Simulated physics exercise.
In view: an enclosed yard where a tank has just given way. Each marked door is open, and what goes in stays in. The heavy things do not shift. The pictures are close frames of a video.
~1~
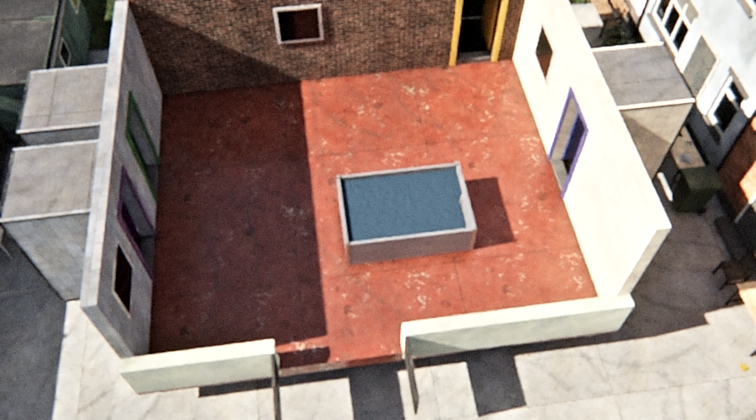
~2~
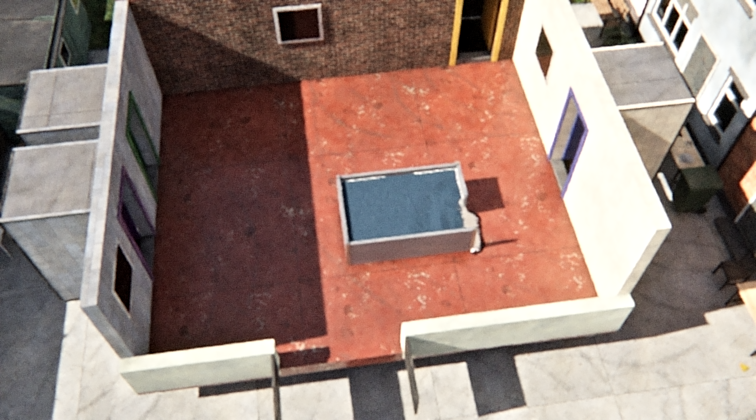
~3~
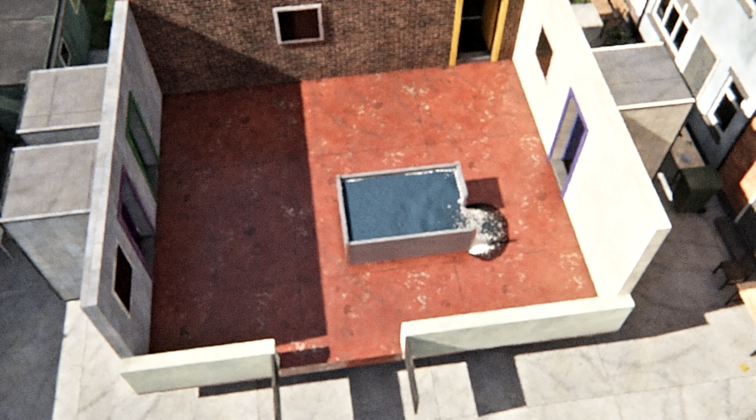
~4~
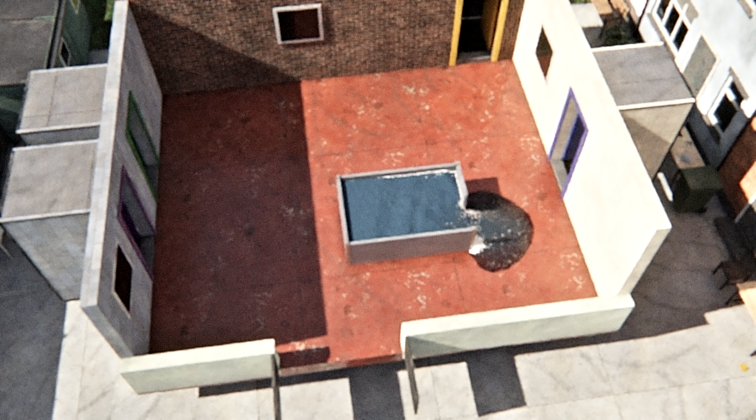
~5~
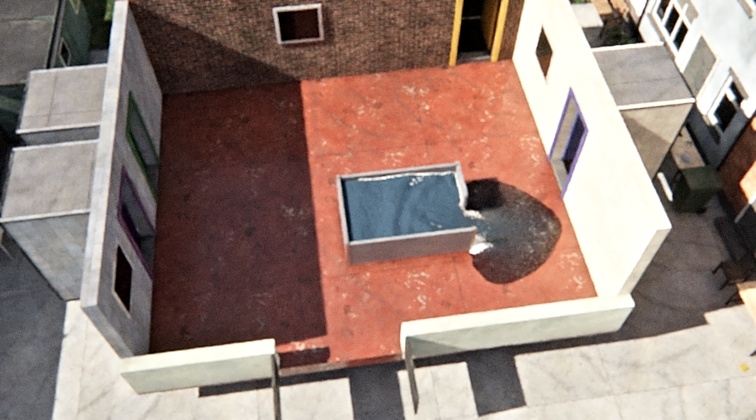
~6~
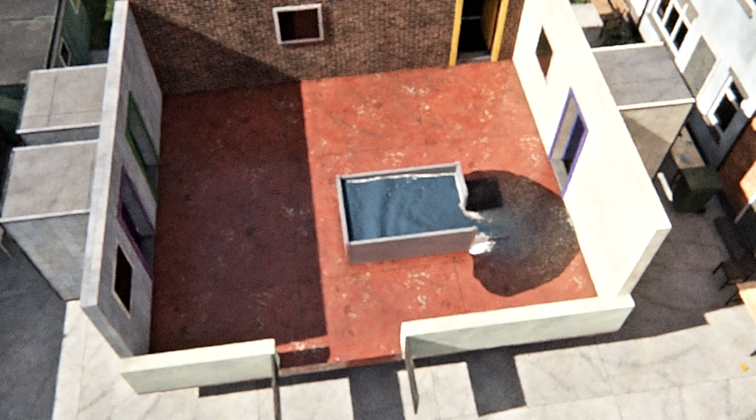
A walled yard with a worn red floor is seen from high above by a camera that stays still. A grey rectangular tank of blue water sits near the middle, with a brick wall behind, pale walls at the sides, purple-framed openings and a low front wall with a gap. The tank's right end breaks open, and water pours out, spreading rightward across the floor in a widening dark, rounded sheet while the surface inside ripples.
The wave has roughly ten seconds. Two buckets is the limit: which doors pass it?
In the end: The blue door floods; the purple door holds within the limit; the green door holds within the limit; the yellow door holds within the limit.
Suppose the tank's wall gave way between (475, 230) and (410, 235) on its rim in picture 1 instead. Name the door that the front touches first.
That is the door marked blue.
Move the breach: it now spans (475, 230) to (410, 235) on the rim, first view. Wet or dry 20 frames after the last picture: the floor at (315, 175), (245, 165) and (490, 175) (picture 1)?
As listed: Not flooded, dry, wet.
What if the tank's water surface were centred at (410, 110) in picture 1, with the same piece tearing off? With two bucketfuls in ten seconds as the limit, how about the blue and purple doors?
My reading: The blue one passes that mark, the purple one lets less in.
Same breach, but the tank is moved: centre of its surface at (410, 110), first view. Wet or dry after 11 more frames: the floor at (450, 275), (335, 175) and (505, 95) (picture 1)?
As listed: Free of water, not flooded, flooded.
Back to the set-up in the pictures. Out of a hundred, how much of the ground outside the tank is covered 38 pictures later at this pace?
Near 50 in a hundred.
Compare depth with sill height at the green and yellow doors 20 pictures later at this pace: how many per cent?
In turn 0 and 60 per cent.
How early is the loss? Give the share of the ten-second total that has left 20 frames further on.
Some 50 per cent.
A moment on, water covers 15 % of the floor; the blue door under two buckets in, the purple door not reached, the green door not reached, the yellow door not reached.
Next, water covers 15 % of the floor; the blue door over two buckets in, the purple door not reached, the green door not reached, the yellow door not reached.
Then, water covers 30 % of the floor; the blue door far over two buckets in, the purple door not reached, the green door not reached, the yellow door wet at the sill, nothing in.
Later, water covers 50 % of the floor; the blue door far over two buckets in, the purple door not reached, the green door not reached, the yellow door wet at the sill, nothing in.
In the end, water covers 80 % of the floor; the blue door far over two buckets in, the purple door wet at the sill, nothing in, the green door wet at the sill, nothing in, the yellow door wet at the sill, nothing in.
